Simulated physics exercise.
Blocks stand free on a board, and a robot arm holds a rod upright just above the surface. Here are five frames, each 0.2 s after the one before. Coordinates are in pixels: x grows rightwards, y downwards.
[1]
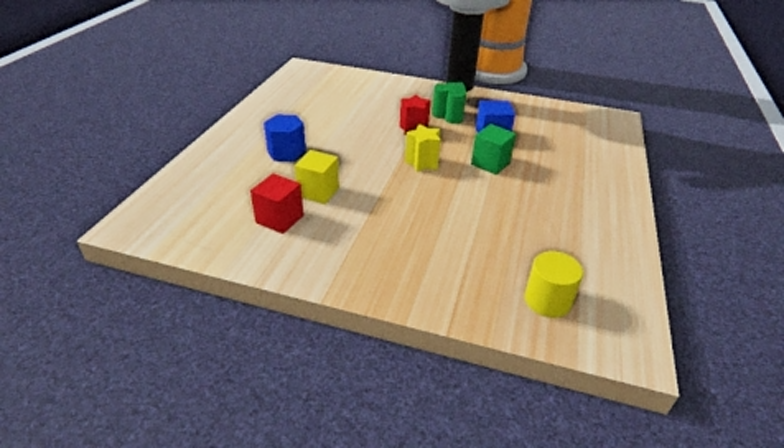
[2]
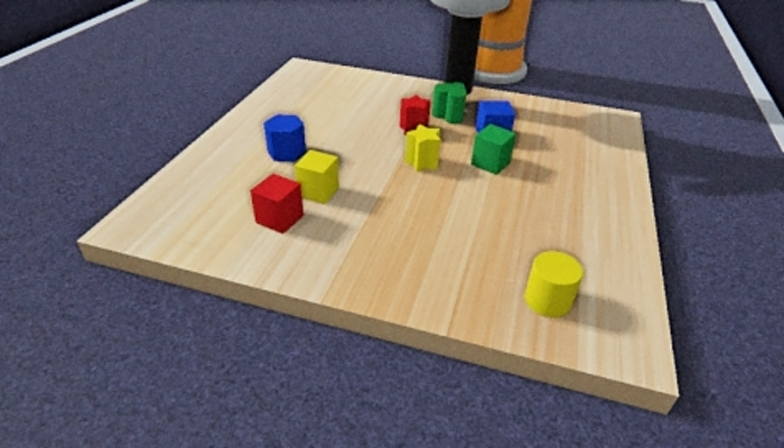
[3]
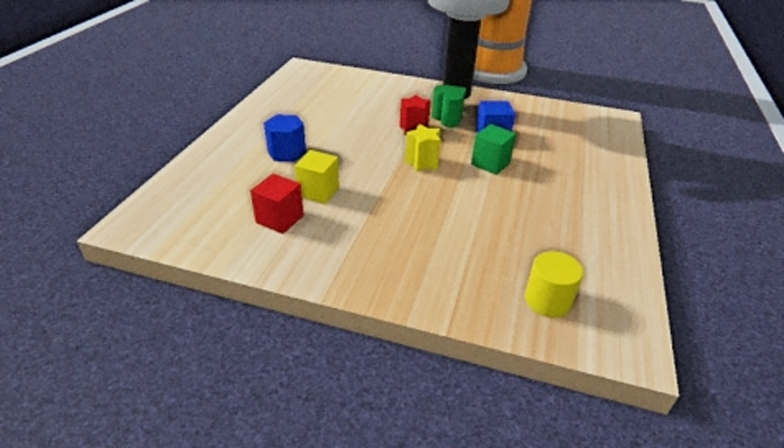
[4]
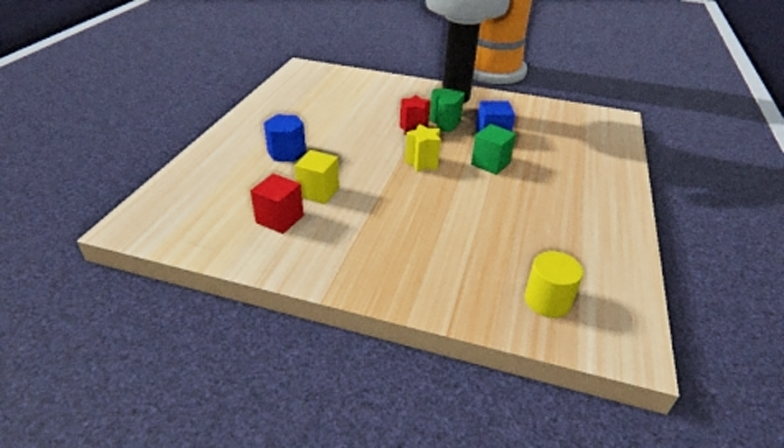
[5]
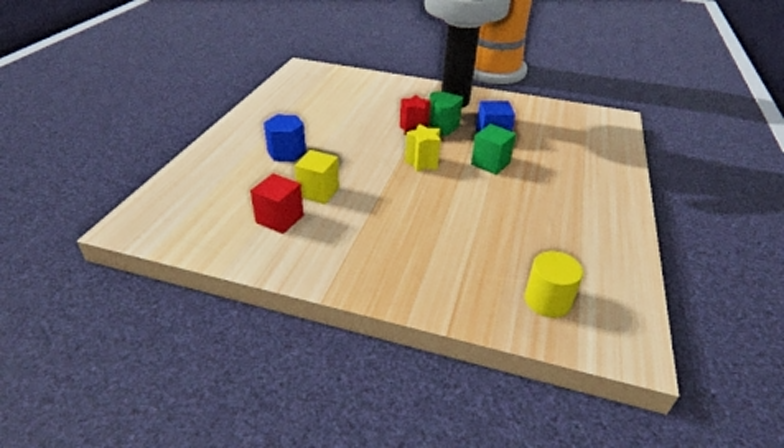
The robot arm moved its black rod slightly toward the viewer and nudged the green heart block a short way forward between the red star and the blue block, while the other blocks stayed still.
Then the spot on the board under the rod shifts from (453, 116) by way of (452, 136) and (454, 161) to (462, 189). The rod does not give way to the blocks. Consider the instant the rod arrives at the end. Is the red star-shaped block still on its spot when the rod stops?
No
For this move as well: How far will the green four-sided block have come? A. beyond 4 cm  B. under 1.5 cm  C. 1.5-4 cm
It's B.
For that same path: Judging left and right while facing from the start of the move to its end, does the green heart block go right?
Final answer: Yes.
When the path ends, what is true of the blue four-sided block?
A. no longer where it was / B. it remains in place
Correct choice: B.
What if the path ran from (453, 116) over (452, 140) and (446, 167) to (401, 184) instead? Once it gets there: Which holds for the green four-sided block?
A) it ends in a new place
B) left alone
B (left alone)
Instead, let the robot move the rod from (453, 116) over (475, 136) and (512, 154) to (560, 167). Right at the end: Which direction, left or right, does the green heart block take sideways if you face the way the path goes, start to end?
It goes right.
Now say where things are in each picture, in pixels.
Rod tip (460, 87); block tops, red star-shaped block (416, 101); yellow star-shaped block (425, 133); green heart block (452, 88); green four-sided block (496, 134); blue four-sided block (498, 107), in the first frame.
Rod (458, 91); blocks unchanged, in the second frame.
Rod (457, 95); green heart block (451, 91), in the third frame.
Rod (456, 99); green heart block (448, 95), in the fourth frame.
Rod (455, 103); red star-shaped block (416, 101); yellow star-shaped block (425, 133); green heart block (445, 99); green four-sided block (496, 134); blue four-sided block (498, 107), in the fifth frame.
On the path given first. One third of the way, rod (453, 124); red star-shaped block (409, 104), turned 45° clockwise; green heart block (432, 116), turned 30° clockwise.
Two thirds of the way, rod (456, 147); red star-shaped block (409, 104), turned 45° clockwise; yellow star-shaped block (422, 135), turned 20° anticlockwise; green heart block (423, 120), turned 55° clockwise.
At the end, rod (464, 174); red star-shaped block (409, 104), turned 45° clockwise; yellow star-shaped block (422, 135), turned 20° anticlockwise; green heart block (423, 120), turned 55° clockwise; green four-sided block in place; blue four-sided block in place.
